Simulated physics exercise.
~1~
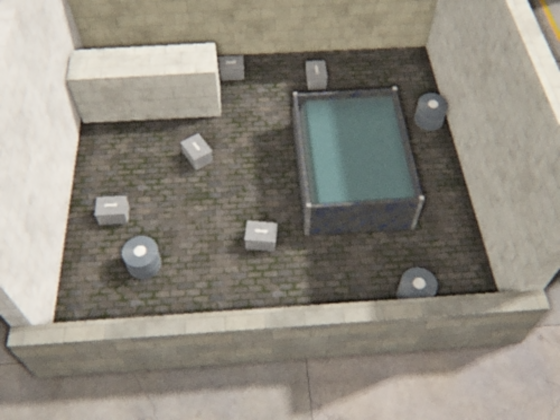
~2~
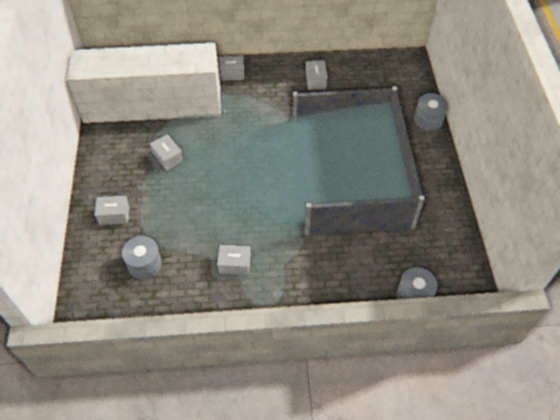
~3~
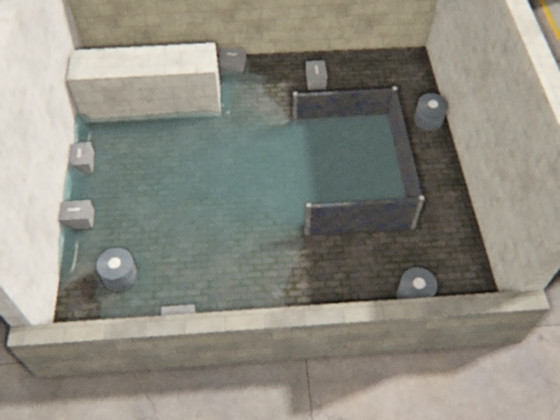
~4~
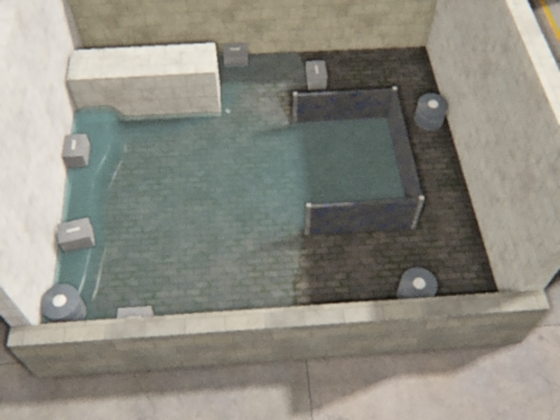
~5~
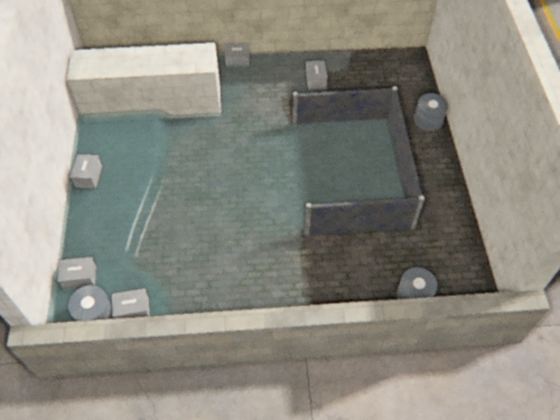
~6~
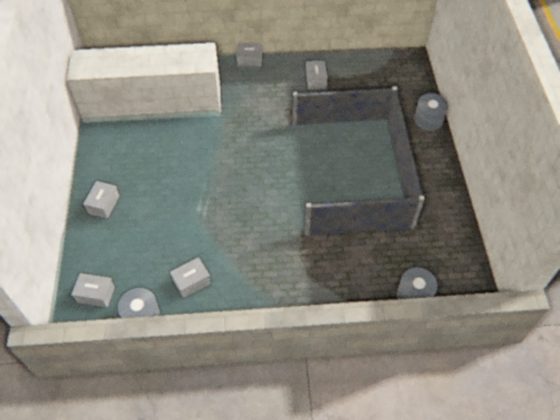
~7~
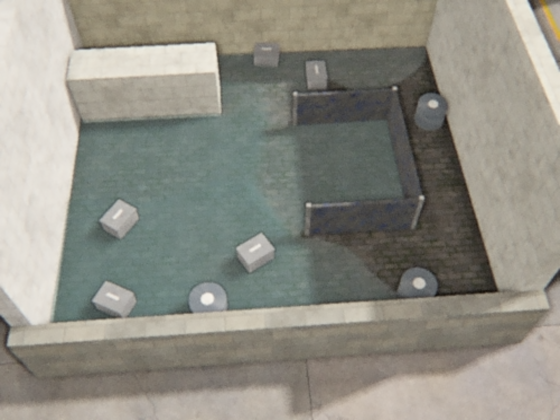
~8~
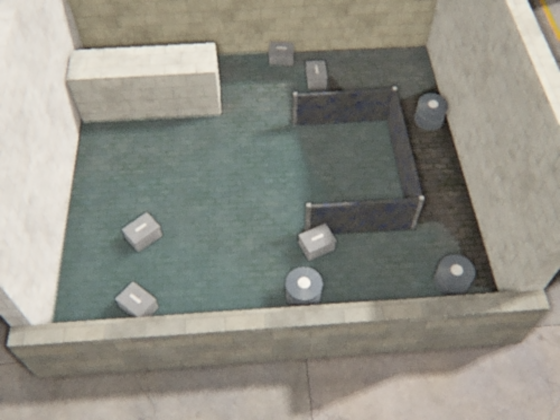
Walled brick-floored bay with a tank spilling water leftward, sweeping grey boxes and drums left, then carrying several back right across the flooded floor.
